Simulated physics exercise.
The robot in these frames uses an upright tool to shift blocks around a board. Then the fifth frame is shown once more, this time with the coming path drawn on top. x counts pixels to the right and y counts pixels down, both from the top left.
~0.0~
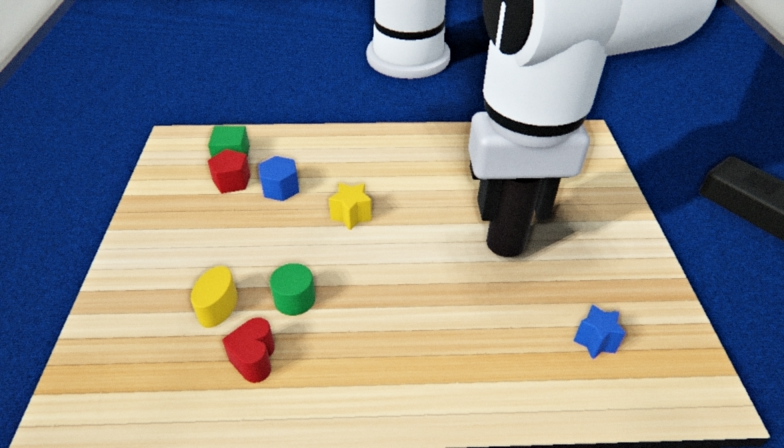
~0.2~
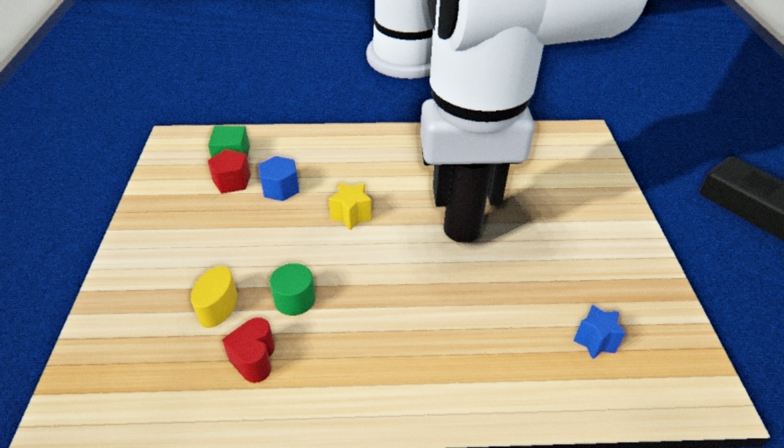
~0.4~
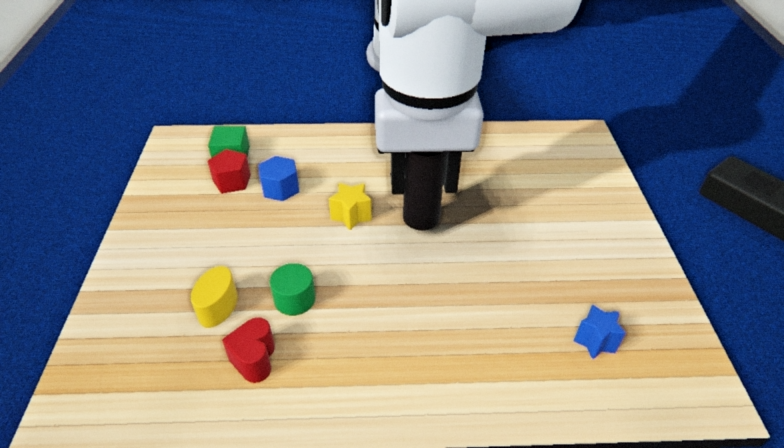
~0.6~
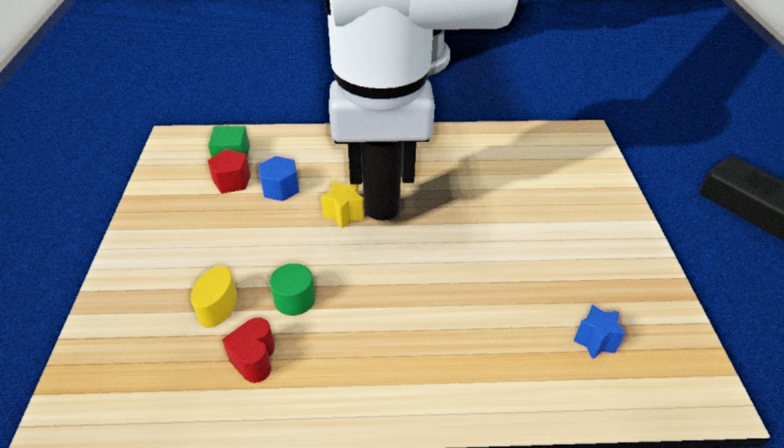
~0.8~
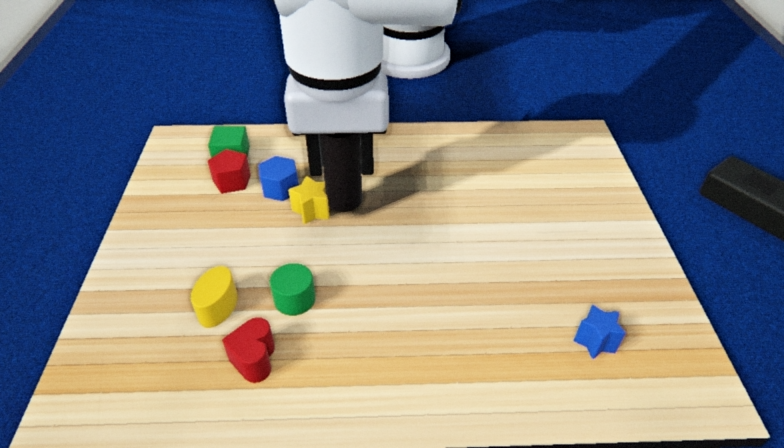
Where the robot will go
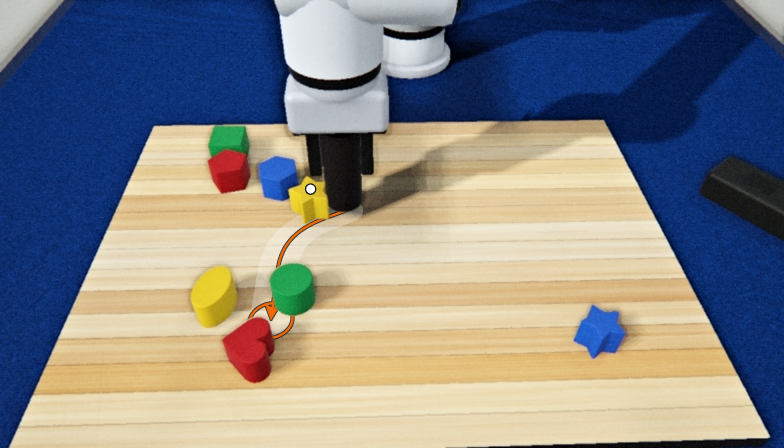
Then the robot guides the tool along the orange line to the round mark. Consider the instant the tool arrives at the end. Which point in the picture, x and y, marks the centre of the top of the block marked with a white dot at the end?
Final place: (276, 193).
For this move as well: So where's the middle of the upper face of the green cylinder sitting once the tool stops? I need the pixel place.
So, by the moment the path ends, you'll find the top centre of the green cylinder at (307, 311).
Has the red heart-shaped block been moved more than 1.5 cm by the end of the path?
No - that is not the case.
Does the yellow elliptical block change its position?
That would be a no.
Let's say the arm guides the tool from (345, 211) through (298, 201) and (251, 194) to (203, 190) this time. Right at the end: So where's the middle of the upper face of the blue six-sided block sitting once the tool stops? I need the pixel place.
The point I'd pick in the picture is (241, 149).
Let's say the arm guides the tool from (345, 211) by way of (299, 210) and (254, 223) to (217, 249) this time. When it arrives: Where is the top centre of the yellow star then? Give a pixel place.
Its top centre lands on (211, 196).
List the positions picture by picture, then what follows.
In the first frame, tool tip at (506, 244); block tops, yellow elliptical block at (211, 285); red heart-shaped block at (249, 339); green cylinder at (291, 278); yellow star at (350, 194).
In the second frame, tool at (462, 230); blocks unchanged.
In the third frame, tool at (421, 218); blocks unchanged.
In the fourth frame, tool at (382, 208); yellow star at (343, 193).
In the fifth frame, tool at (344, 200); yellow elliptical block at (211, 285); red heart-shaped block at (249, 339); green cylinder at (291, 278); yellow star at (311, 189).
Path on the board, from (345, 211) through (299, 232) and (277, 272) to (271, 320); the dot is on the yellow star.
The first path, step by step. One third of the way, tool at (297, 222); yellow star at (276, 193), turned 45° clockwise.
Two thirds of the way, tool at (275, 262); yellow star at (276, 193), turned 50° clockwise.
At the end, tool at (269, 310); yellow elliptical block in place; red heart-shaped block in place; green cylinder at (307, 311); yellow star at (276, 193), turned 50° clockwise.
